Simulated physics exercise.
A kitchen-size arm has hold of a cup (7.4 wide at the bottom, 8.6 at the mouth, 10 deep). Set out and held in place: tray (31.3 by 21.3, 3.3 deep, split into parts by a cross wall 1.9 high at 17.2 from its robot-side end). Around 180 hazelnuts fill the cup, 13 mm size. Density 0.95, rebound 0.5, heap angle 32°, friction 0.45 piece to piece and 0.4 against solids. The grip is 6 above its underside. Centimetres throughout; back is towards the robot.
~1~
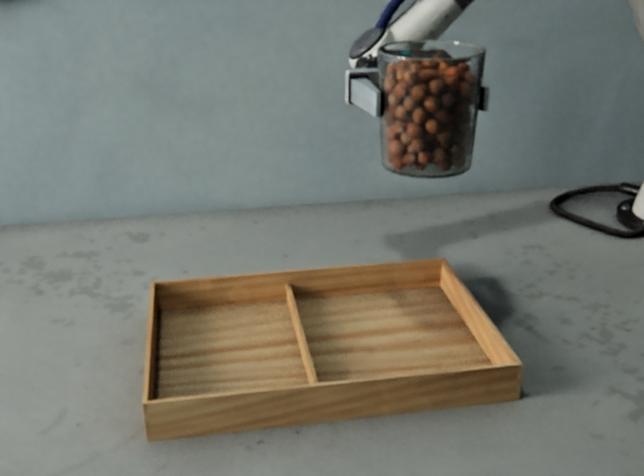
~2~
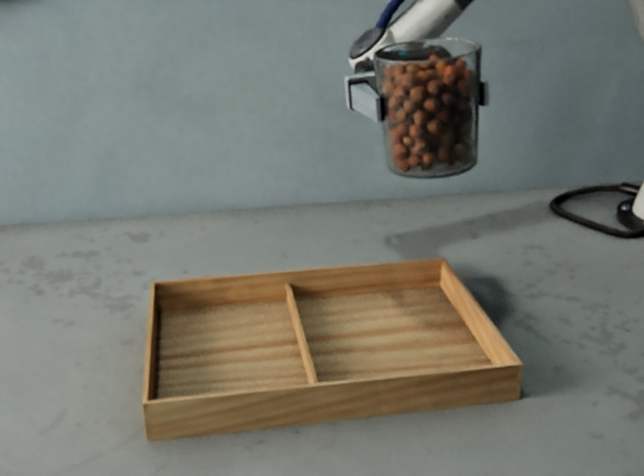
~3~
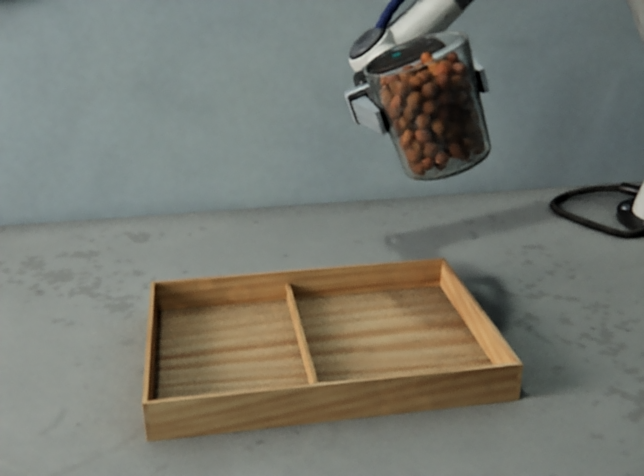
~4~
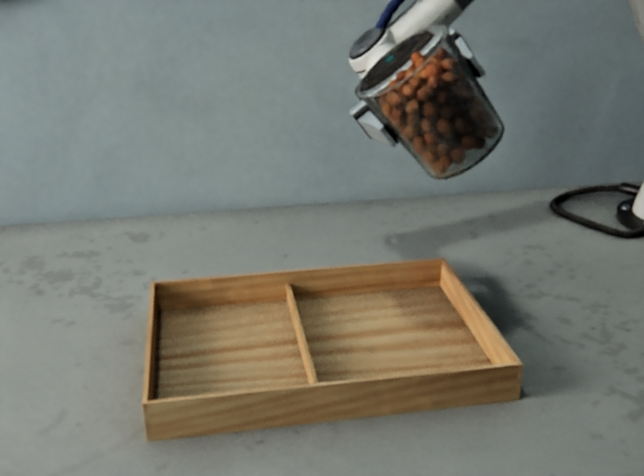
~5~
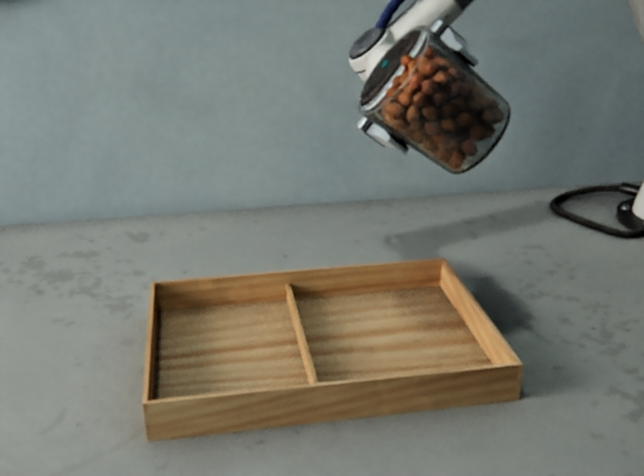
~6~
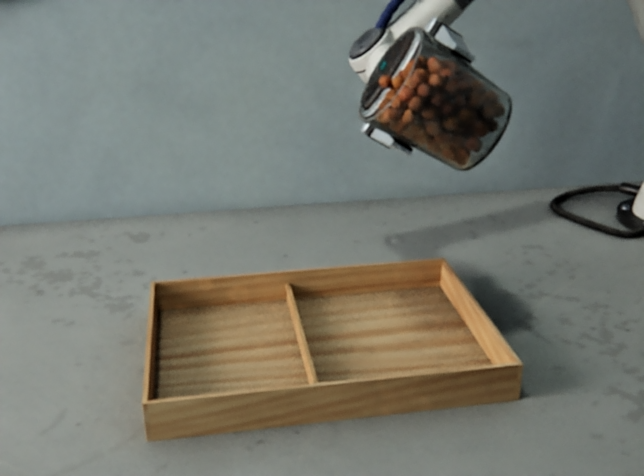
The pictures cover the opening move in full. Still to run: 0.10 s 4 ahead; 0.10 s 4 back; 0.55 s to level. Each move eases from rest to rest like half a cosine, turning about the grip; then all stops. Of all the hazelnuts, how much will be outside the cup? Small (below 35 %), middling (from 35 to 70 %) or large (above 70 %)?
Answer: Small; below 35 % of the hazelnuts finish outside the cup.
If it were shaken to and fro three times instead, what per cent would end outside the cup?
In that case some 40 per cent.
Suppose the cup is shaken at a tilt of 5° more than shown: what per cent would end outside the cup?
Then about 25 per cent.
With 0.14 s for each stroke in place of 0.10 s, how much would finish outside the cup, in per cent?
In that case some 10 per cent.
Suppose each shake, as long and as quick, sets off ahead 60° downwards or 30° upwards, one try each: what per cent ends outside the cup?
About 5 and 35 per cent.
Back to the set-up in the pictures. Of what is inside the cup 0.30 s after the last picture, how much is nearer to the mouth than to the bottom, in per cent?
About 45 per cent.
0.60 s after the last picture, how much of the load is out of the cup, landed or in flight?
About 25 per cent by then.
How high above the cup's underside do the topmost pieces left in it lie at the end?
Roughly 9.5 cm.
Then, 0.30 s after the last picture, tilted 52° forward, highest piece 26 above the table; 143 in the cup, 2 in the far-side part, 40 in flight or on a rim.
Then, 0.60 s after the last picture, tilted 10° forward, highest piece 28 above the table; 142 in the cup, 24 in the far-side part, 17 in the robot-side part, 1 on the table or floor, 1 in flight or on a rim.
Then, 0.95 s after the last picture, level, highest piece 28 above the table; 142 in the cup, 24 in the far-side part, 17 in the robot-side part, 2 on the table or floor.
Then, 2.00 s after the last picture, level, highest piece 28 above the table; 142 in the cup, 24 in the far-side part, 17 in the robot-side part, 2 on the table or floor.
Final count, 142 in the cup, 24 in the far-side part, 17 in the robot-side part, 2 on the table or floor. That is 23 % outside the cup.
